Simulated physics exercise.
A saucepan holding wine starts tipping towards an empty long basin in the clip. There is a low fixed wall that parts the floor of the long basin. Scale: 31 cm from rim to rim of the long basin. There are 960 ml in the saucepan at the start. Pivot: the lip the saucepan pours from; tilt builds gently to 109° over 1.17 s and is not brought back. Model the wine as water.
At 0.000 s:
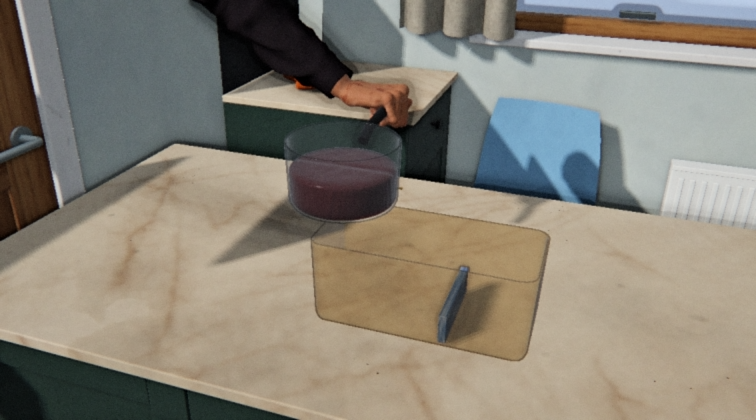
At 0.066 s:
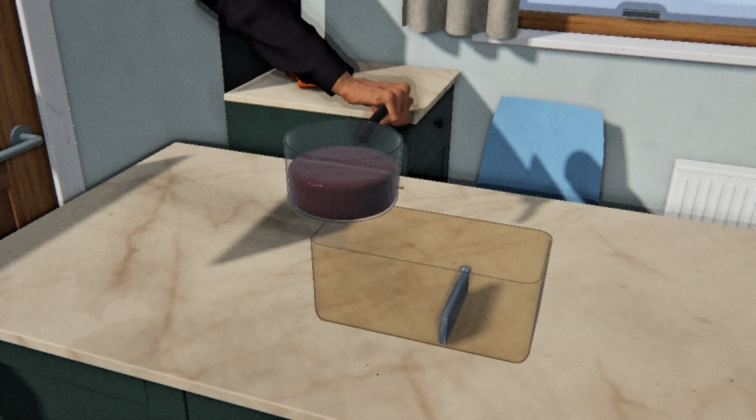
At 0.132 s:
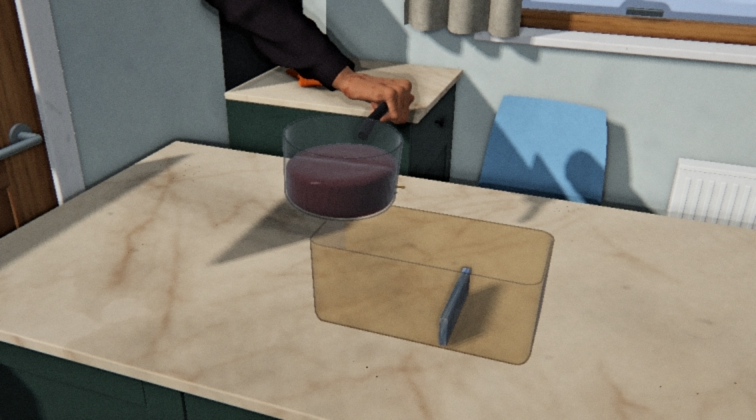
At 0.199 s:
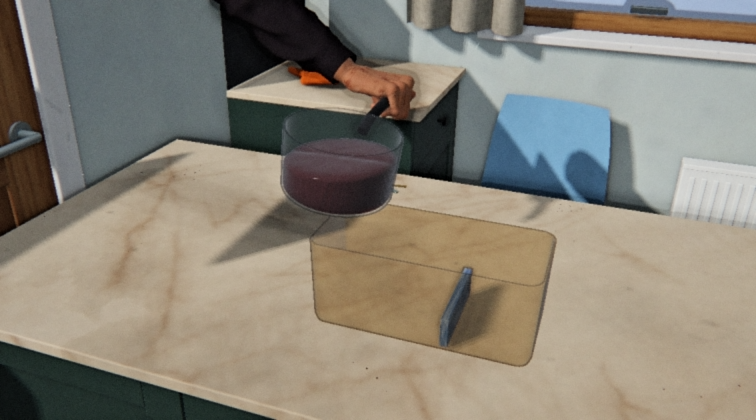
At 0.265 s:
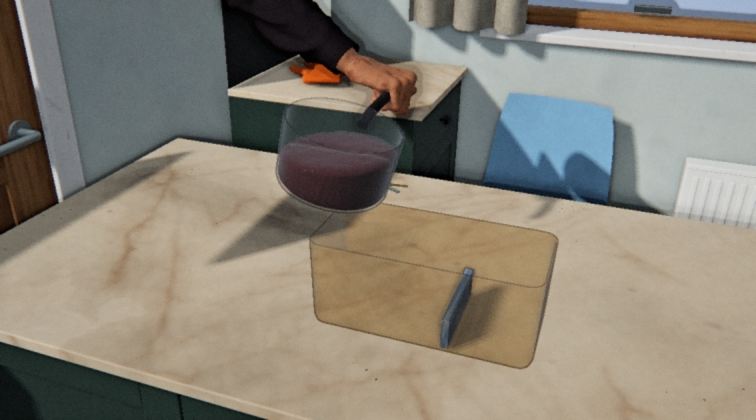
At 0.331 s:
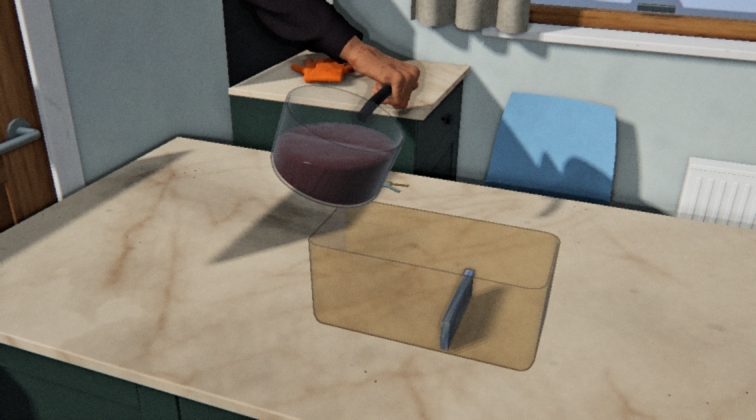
The clip opens on a hand holding a clear saucepan of dark purple wine upright above a marble-topped counter, beside an empty, see-through long basin with a low wall inside. The hand tilts the saucepan, barely at first and then further, its left side rising while the wine shifts within.
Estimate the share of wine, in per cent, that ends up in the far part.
About 75 per cent.
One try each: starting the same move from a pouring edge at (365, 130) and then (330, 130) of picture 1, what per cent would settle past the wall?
The first try gives around 30 percent, the second around 10 percent.
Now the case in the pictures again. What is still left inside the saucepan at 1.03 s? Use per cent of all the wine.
12 %.
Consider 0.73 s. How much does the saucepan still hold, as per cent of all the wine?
Roughly 66 %.
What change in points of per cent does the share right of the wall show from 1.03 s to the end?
Net gain of about 14.
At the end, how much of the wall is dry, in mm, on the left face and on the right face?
Left 36 mm, right 0 mm.
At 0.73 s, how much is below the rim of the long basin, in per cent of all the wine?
I'd put it near 3 percent.
Then, 0.73 s in, the tilt is 76° and 65 per cent is still to pour, 3 is left of the wall and 0 right of it.
Then, 1.03 s in, the tilt is 105° and 13 per cent is still to pour, 6 is left of the wall and 60 right of it.
Then, 1.34 s in, the tilt is 109° and 0 per cent is still to pour, 15 is left of the wall and 82 right of it.
Then, 1.67 s in, the tilt is 109° and 0 per cent is still to pour, 19 is left of the wall and 80 right of it.
Finally, 23 per cent lies left of the wall, 75 right of it and 1 outside.
